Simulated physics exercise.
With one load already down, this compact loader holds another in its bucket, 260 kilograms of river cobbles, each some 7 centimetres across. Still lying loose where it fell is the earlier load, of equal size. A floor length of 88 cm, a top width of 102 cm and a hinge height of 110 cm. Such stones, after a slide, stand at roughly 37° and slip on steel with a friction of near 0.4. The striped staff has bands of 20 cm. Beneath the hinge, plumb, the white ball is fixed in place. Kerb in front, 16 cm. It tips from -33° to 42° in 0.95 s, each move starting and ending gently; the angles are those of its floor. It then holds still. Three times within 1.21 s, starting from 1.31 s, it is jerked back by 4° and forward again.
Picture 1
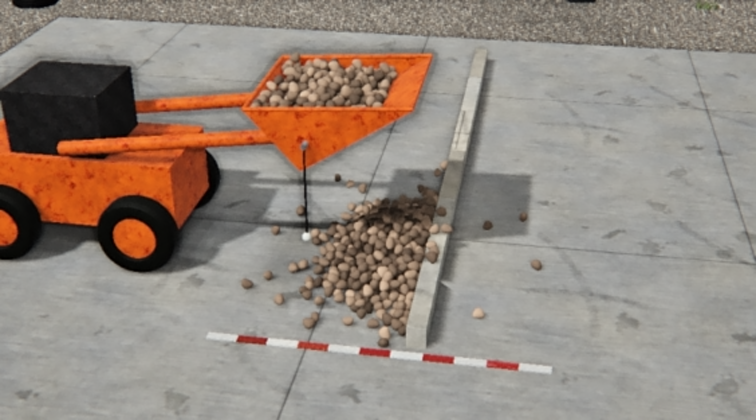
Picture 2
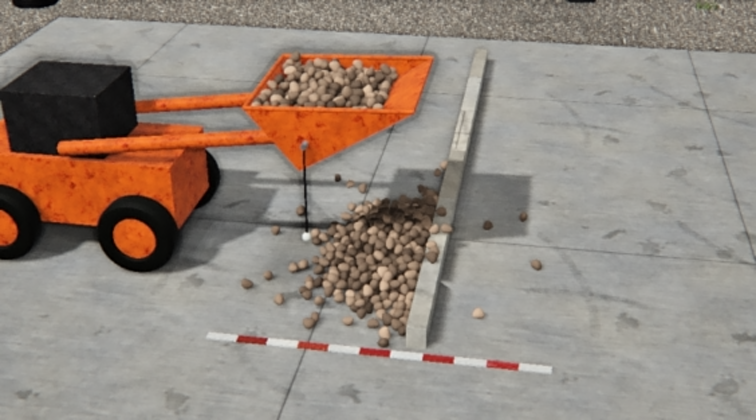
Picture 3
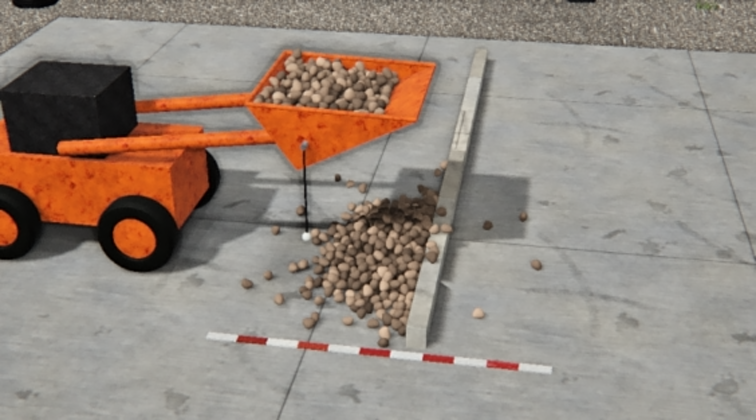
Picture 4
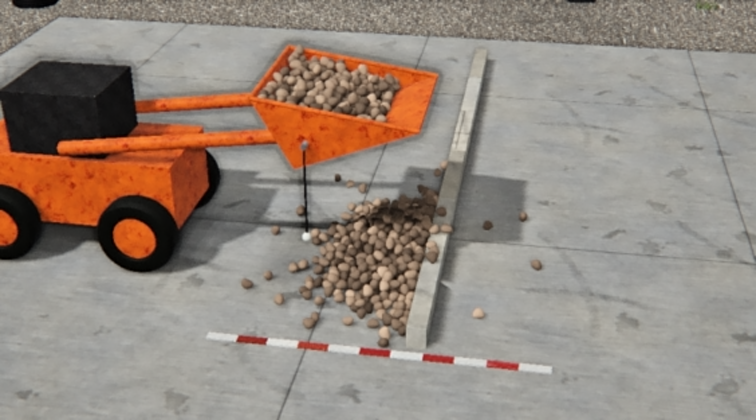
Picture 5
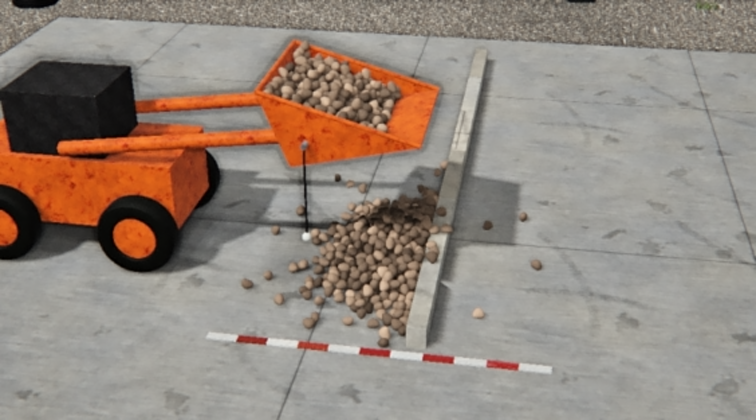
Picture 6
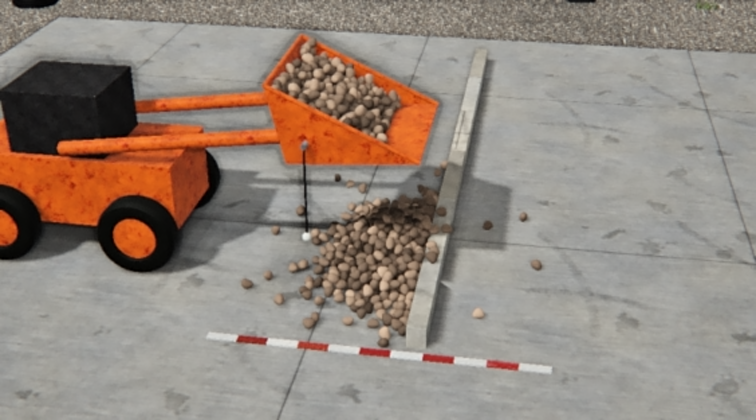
An orange compact loader with a black box on top stands at the left on a grey concrete yard, seen from above at an angle, with gravel along the far edge. Its raised bucket holds brown stones above a loose heap lying against a pale kerb, behind a red-and-white striped staff. The bucket tilts forward, lowering its right lip, while the loader and camera stay still.
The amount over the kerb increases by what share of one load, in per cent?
By about 60 per cent of a load.
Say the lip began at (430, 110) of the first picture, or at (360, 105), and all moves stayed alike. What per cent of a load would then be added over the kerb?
Case one about 80 %, case two about 10 %.
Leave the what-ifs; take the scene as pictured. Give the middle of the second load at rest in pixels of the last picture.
Around (461, 251) in the last picture.
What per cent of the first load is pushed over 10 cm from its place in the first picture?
I'd say roughly 0 per cent of them.
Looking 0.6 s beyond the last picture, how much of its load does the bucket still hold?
65 %.
Then, 0.3 s after the last picture the floor is at 30°; in per cent of one load, 100 in the bucket, 99 on this side of the kerb, 1 over the kerb; the foremost stones are at (473, 244).
Then, 0.6 s after the last picture the floor is at 42°; in per cent of one load, 65 in the bucket, 134 on this side of the kerb, 1 over the kerb; the foremost stones are at (475, 240).
Then, 2.6 s after the last picture the floor is at 42°; in per cent of one load, 0 in the bucket, 139 on this side of the kerb, 61 over the kerb; the foremost stones are at (634, 246).
Then, 5.0 s after the last picture the floor is at 42°; in per cent of one load, 0 in the bucket, 139 on this side of the kerb, 61 over the kerb; the foremost stones are at (634, 246). Net gain over the kerb, 60.
